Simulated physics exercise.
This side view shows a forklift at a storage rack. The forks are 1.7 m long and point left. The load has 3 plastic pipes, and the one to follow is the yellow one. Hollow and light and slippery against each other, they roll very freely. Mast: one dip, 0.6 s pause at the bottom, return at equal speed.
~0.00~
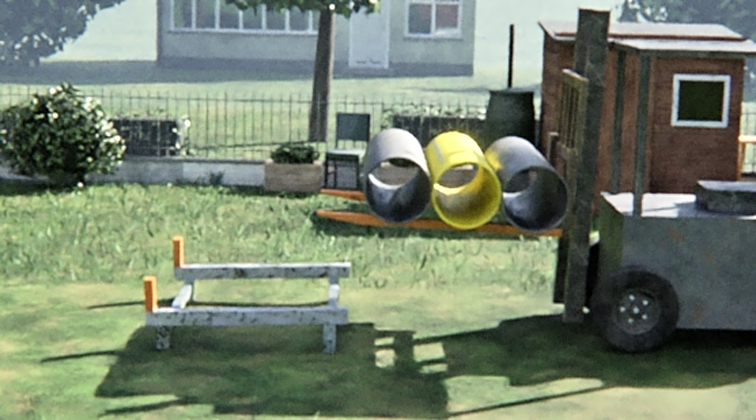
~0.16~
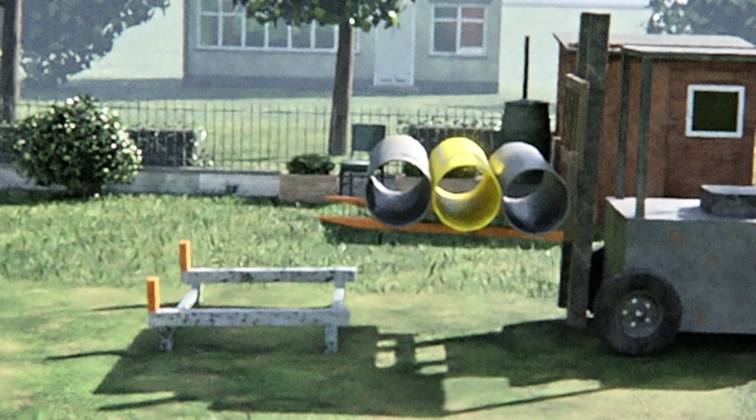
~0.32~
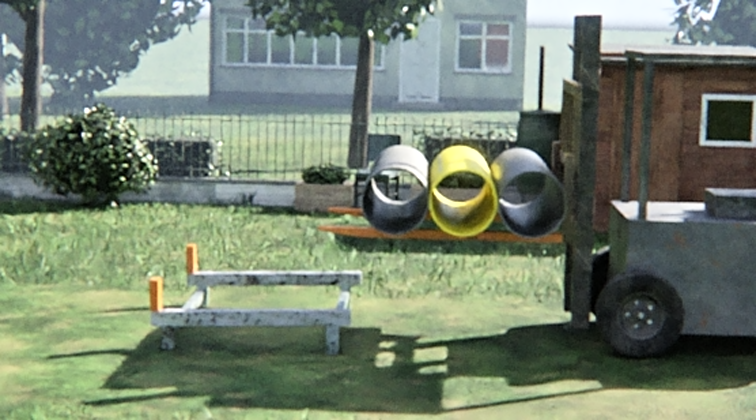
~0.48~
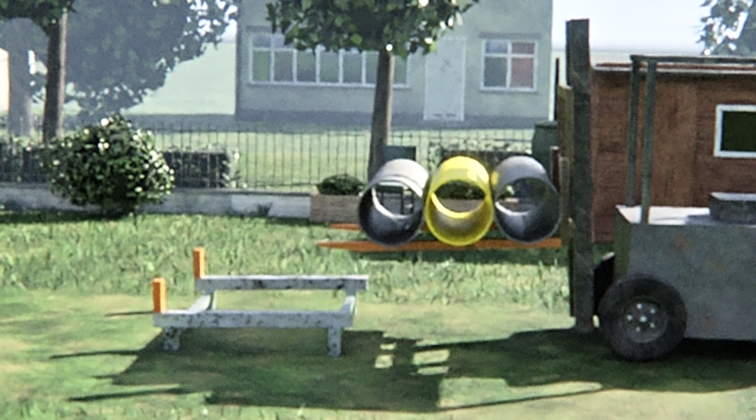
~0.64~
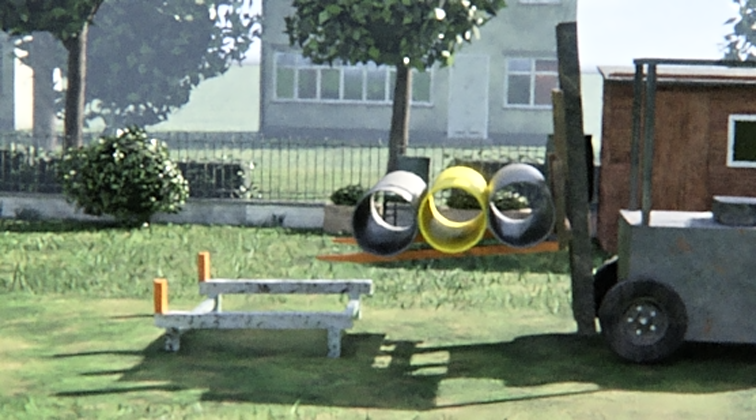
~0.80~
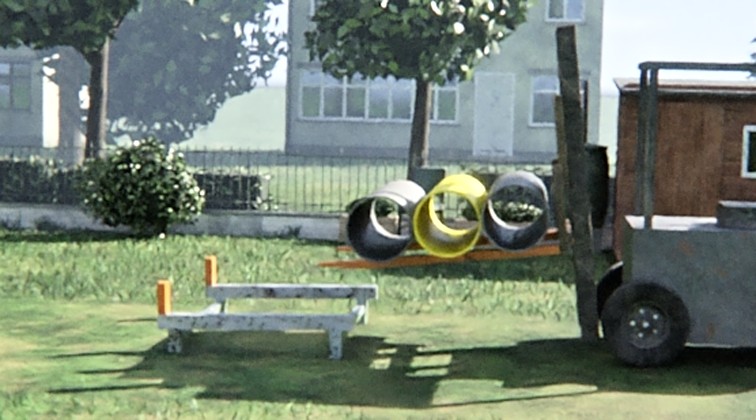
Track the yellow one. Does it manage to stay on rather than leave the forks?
It ends up off the forks.
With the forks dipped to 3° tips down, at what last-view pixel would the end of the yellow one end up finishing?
It would finish close to (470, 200) in the last picture.
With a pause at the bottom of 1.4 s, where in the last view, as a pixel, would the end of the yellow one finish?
Around pixel (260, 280).
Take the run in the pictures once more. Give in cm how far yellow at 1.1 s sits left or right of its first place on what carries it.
Yellow 15 left.
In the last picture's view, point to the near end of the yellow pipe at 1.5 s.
At about (398, 226).
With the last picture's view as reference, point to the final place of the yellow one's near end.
Around (264, 282).
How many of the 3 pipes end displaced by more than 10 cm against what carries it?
Count: 3.
After 1.1 s, yellow is on the forks, 85 cm from the tips, rolling left; 0 gone from the forks.
After 1.5 s, yellow is on the forks, 60 cm from the tips, rolling left; 0 gone from the forks.
After 1.9 s, yellow is on the forks, 25 cm from the tips, rolling left; 1 gone from the forks.
After 2.4 s, yellow is on the rack, 110 cm from the rack's far end, rolling left; 2 gone from the forks.
At rest (6.4 s), yellow is on the rack, 75 cm from the rack's far end; 3 gone from the forks.
